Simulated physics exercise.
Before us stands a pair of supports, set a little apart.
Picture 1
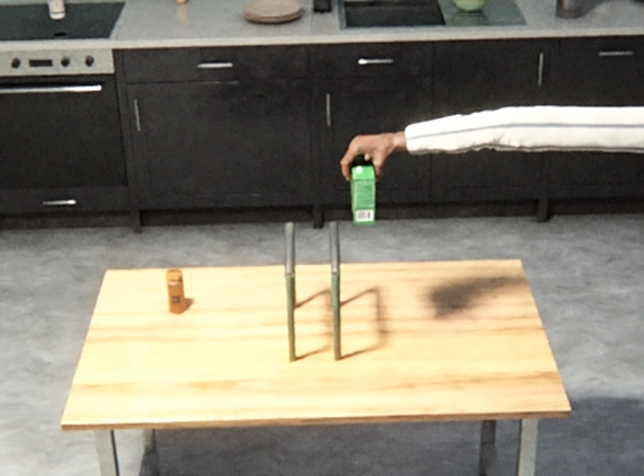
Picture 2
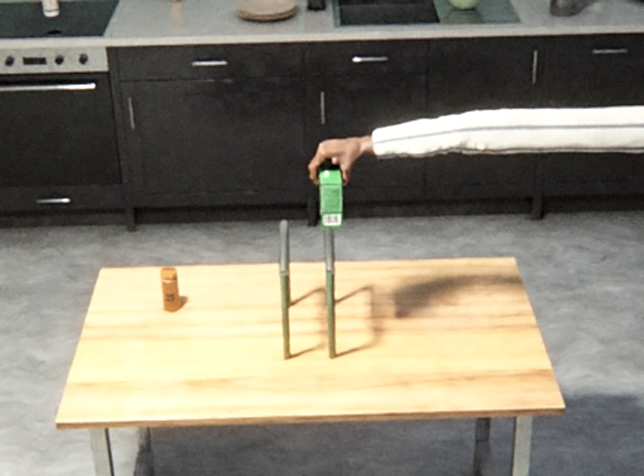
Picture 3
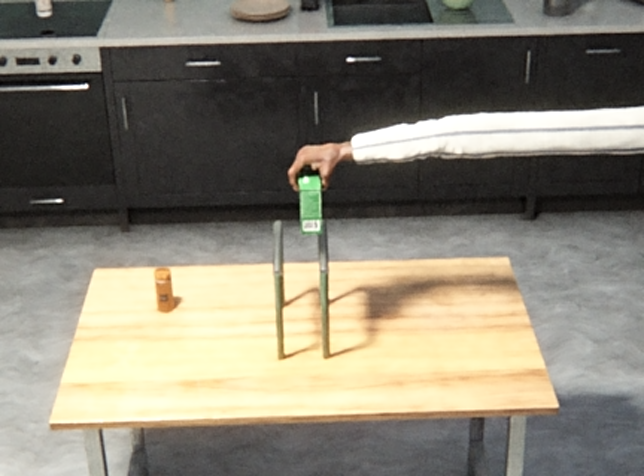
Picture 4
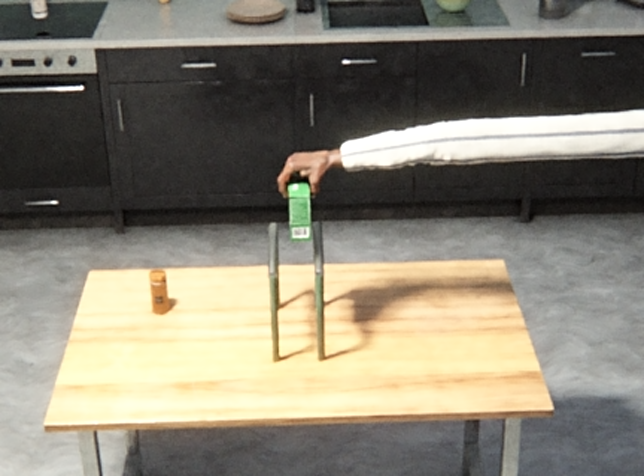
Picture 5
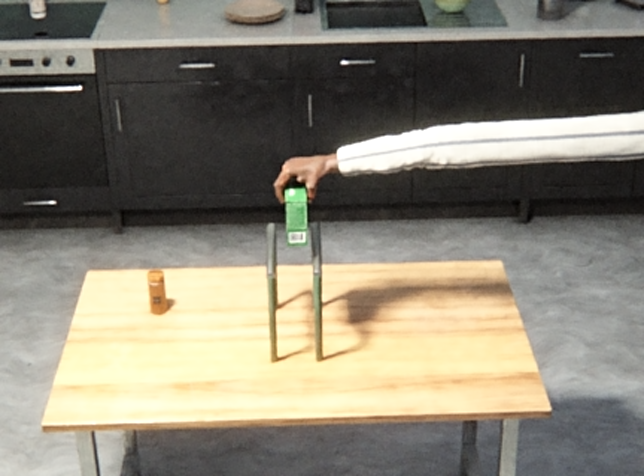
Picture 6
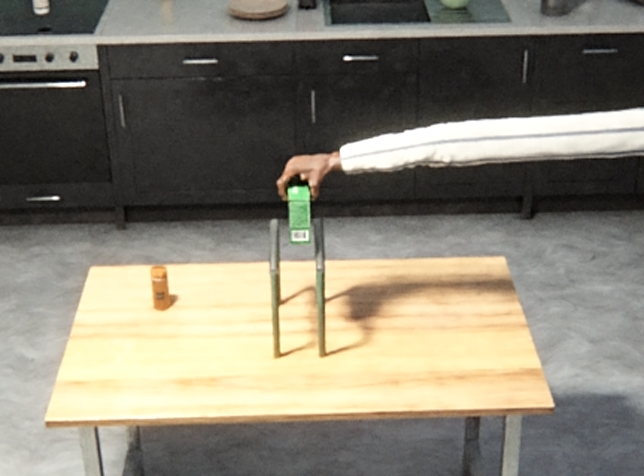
In the video, a hand in a white sleeve carries a green packet leftward above a wooden table, slowing until it is held over the gap between two upright supports, while a brown shaker stands on the table's left side.
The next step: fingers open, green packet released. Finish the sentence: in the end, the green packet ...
In the end, the green packet is on the table below the gap.
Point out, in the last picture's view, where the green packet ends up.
Roughly (302, 309).
Then, 0.20 s later than the last frame, green packet moved a little near (300, 227).
Then, 0.30 s later than the last frame, green packet moved about its own width near (301, 278).
Then, 0.40 s later than the last frame, green packet moved well along near (302, 304).
When it is over, moved from the start, green packet; brown shaker as before. End places, in pixels of the last picture, green packet near (302, 309). The packet reaches the table.
